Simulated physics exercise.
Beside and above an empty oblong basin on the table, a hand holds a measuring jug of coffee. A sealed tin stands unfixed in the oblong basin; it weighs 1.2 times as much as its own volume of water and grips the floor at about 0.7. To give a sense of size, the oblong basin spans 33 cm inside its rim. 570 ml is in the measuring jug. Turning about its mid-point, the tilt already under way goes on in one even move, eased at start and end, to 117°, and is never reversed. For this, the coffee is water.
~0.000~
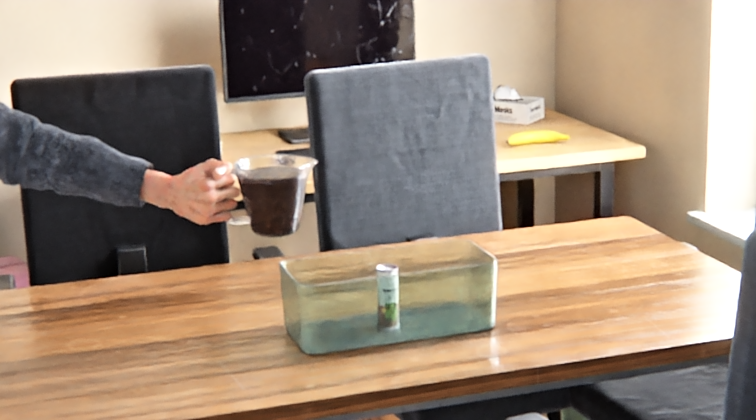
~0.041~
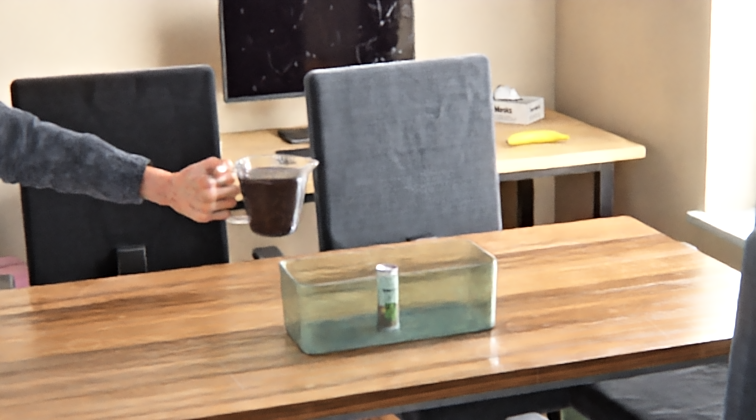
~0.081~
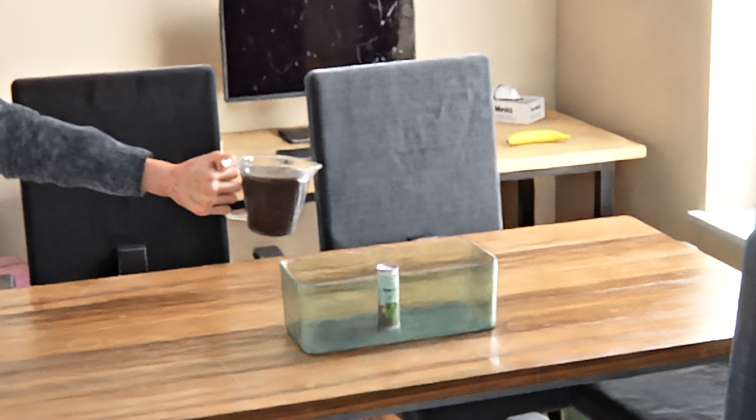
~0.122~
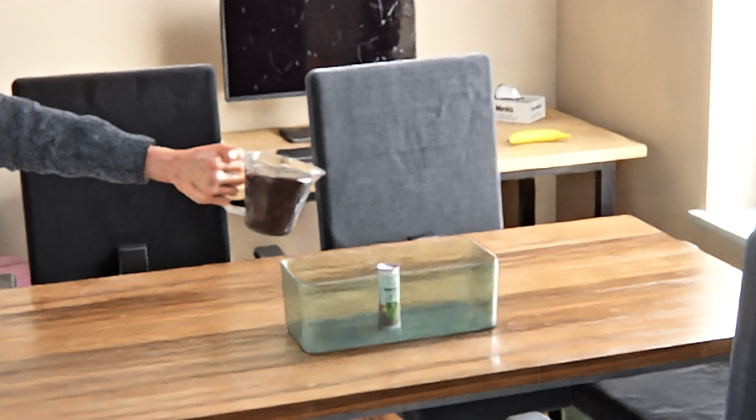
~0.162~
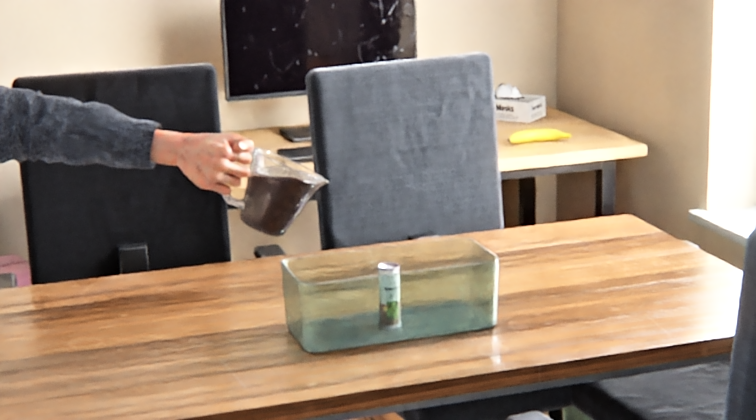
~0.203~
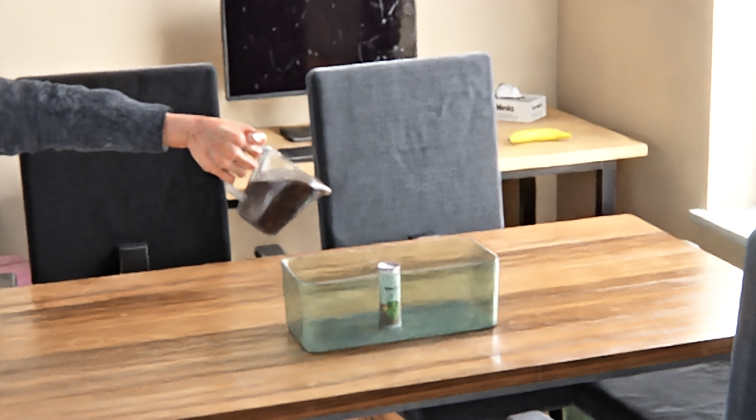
In a room with pale walls, a fixed camera looks slightly down across a striped wooden table toward a desk with a dark monitor, a tissue box and a yellow banana. An oblong glass basin with a small tin inside stands on the table before dark chairs. From the left, a grey-sleeved hand holds a clear jug of dark coffee above it, tilting the jug steadily to the right.
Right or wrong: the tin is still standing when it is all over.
Right, it is still standing.
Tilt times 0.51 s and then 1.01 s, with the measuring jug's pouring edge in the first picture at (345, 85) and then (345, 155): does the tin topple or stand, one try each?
The tin overturns the first time and stays vertical the second time.
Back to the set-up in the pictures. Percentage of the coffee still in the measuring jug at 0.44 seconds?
Near 28 in a hundred.
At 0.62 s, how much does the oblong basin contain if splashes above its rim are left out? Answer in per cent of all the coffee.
Some 92 percent of the total.
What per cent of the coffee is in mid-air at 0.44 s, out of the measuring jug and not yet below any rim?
Estimate: Some 24 % of the total.
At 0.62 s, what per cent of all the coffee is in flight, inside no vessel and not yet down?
Roughly 7 %.
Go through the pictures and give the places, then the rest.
In the first frame, it leans 0°; its right rim is at (317, 160); the coffee meets the walls at (239, 176) and (305, 169); the oblong basin's rim runs from (289, 275) to (483, 251); the tin's top is at (387, 270).
In the second frame, it leans 2°; its right rim is at (318, 161); the coffee meets the walls at (239, 176) and (305, 170).
In the third frame, it leans 7°; its right rim is at (322, 165); the coffee meets the walls at (242, 173) and (308, 171).
In the fourth frame, it leans 16°; its right rim is at (326, 172); the coffee meets the walls at (247, 171) and (312, 174).
In the fifth frame, it leans 27°; its right rim is at (329, 181); the coffee meets the walls at (251, 173) and (318, 176).
In the sixth frame, it leans 40°; its right rim is at (330, 193); the coffee meets the walls at (247, 186) and (320, 183); 2 per cent is over the edge.
After 0.44 s the tilt is 112° and 27 per cent is still to pour; the tin stands where it began.
After 0.62 s the tilt is 117° and 1 per cent is still to pour; the tin stands where it began.
After 0.81 s the tilt is 117° and 0 per cent is still to pour; the tin stands where it began.
After 1.01 s the tilt is 117° and 0 per cent is still to pour; the tin stands where it began.
In the end the tin stands where it began.
